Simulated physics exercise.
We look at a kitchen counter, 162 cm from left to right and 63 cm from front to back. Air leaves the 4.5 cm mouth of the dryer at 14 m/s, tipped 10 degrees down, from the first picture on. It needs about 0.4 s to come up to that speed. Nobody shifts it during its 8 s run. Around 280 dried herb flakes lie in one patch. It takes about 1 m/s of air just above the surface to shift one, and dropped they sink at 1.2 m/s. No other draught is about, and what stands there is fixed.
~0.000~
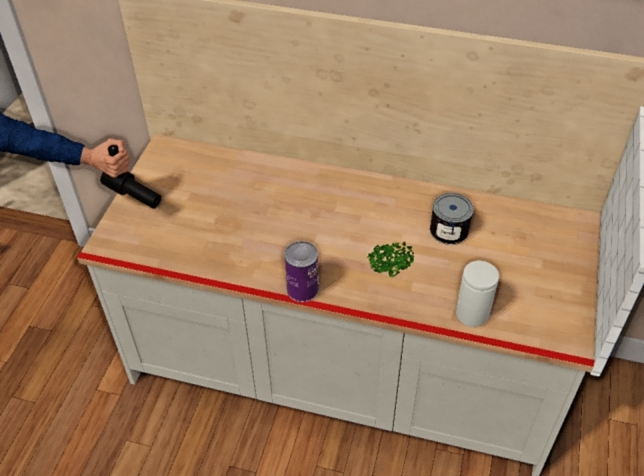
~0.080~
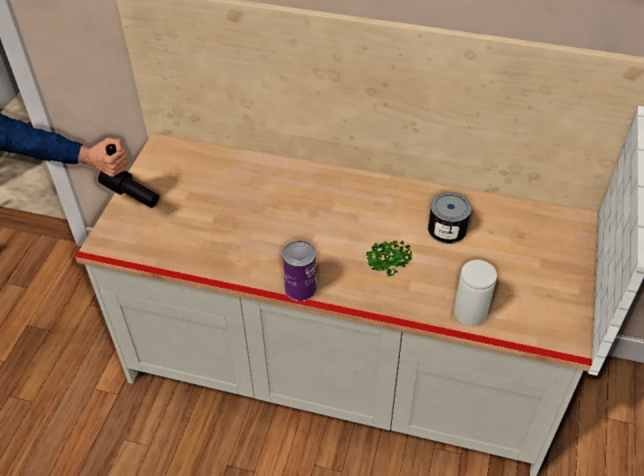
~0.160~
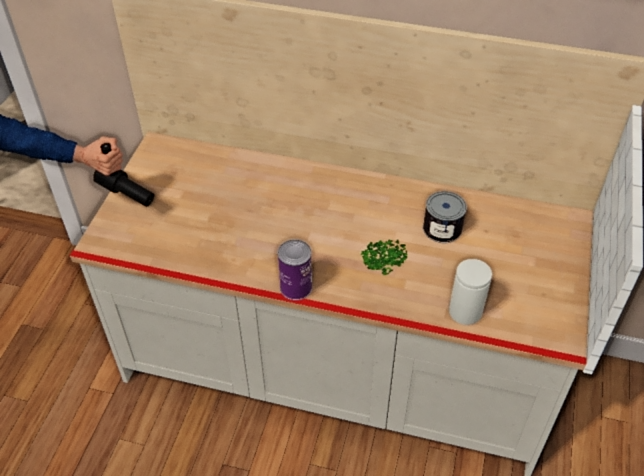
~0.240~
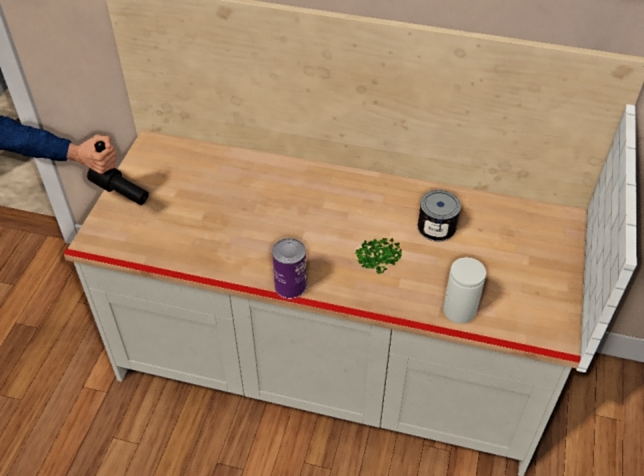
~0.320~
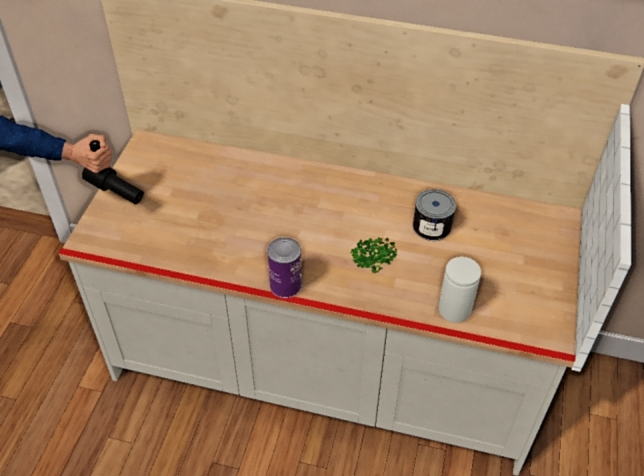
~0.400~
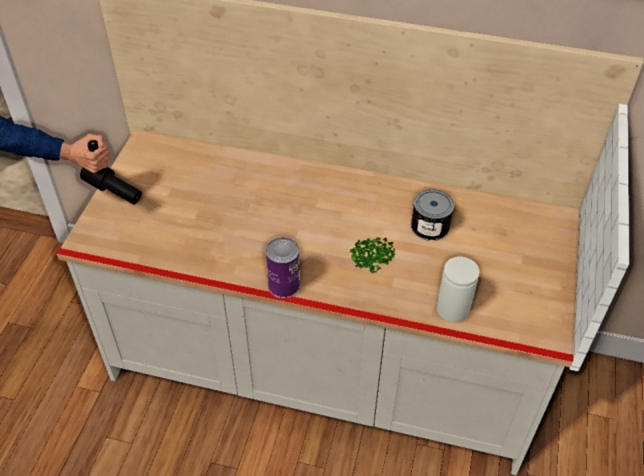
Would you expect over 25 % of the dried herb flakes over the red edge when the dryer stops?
Answer: No.
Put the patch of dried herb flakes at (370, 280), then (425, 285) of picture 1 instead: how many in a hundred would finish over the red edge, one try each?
In turn about 60 %, 70 %.
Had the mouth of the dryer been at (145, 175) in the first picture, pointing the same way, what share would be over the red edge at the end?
It would be near 30 %.
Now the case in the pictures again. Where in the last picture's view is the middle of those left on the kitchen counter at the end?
Around (513, 197).
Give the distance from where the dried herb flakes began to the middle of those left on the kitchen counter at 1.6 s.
About 65 cm.
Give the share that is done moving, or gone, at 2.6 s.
About 40 %.
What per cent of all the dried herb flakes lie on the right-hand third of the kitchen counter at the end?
Some 90 per cent.
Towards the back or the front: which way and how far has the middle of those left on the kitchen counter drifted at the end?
To the back, by about 35 cm.
After 1.6 s the count stands so, 9 % are over the red edge; the middle of those still in play is near (564, 235).
After 2.6 s the count stands so, 9 % are over the red edge; the middle of those still in play is near (566, 209).
After 4.4 s the count stands so, 9 % are over the red edge; the middle of those still in play is near (556, 206).
After 8.0 s, at the end, 9 % are over the red edge; the middle of those still in play is near (513, 197).
